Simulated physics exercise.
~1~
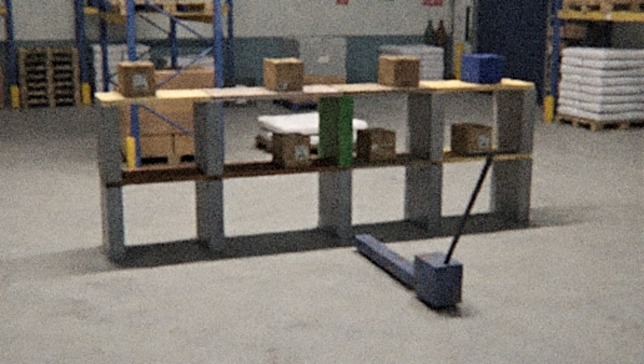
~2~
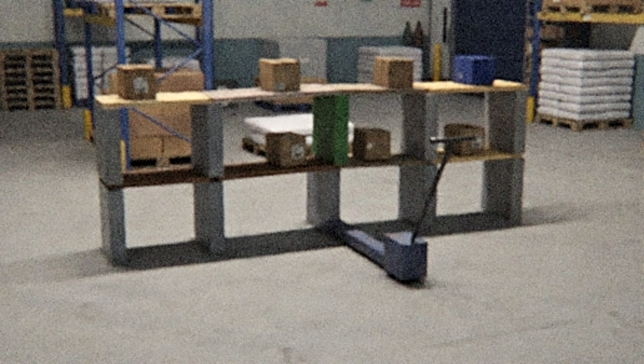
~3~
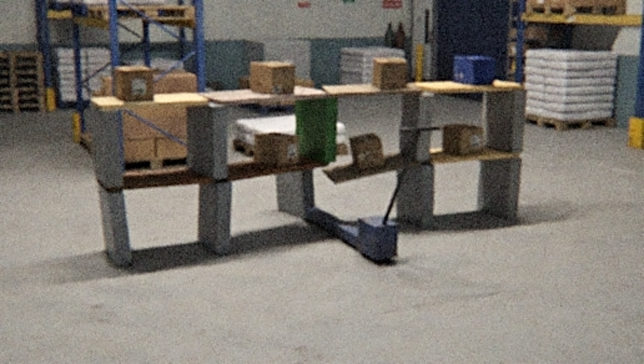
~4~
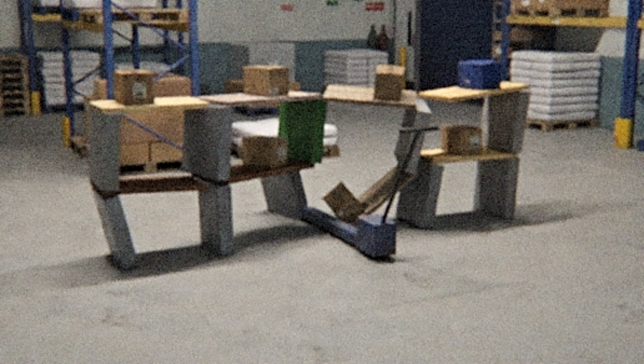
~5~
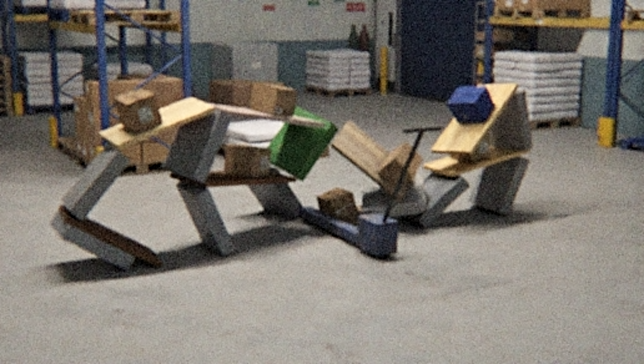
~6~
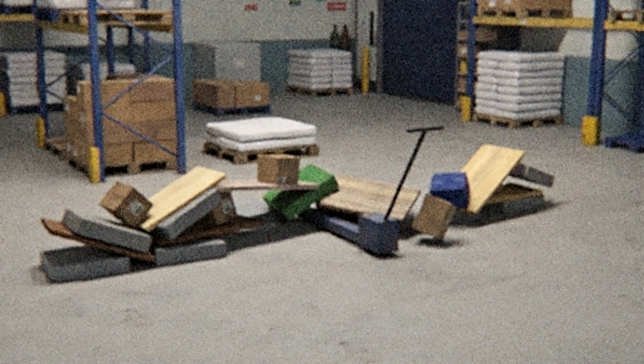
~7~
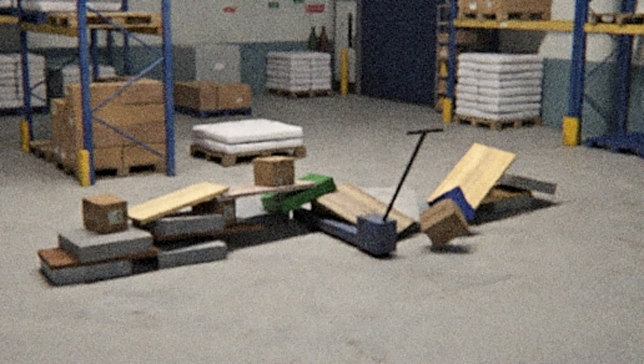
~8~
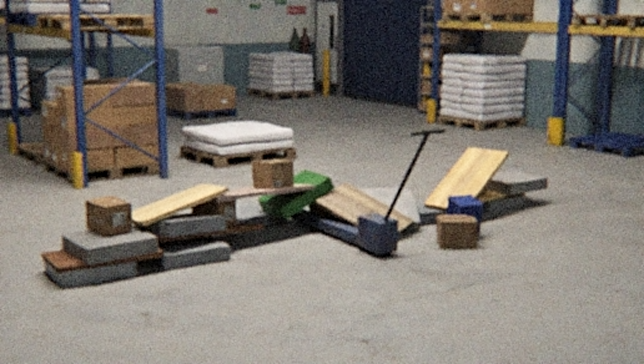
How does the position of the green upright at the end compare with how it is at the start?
At the start the green upright stands upright between the boards of the upper tier. By the end it has toppled and lies on its side in the low heap.
A narrow floor jack slides left and back into the base of a two-tier run of boards, grey uprights and cartons, then stops as the middle gives way and both sides topple, leaving everything in a low, scattered heap around it on the warehouse floor.
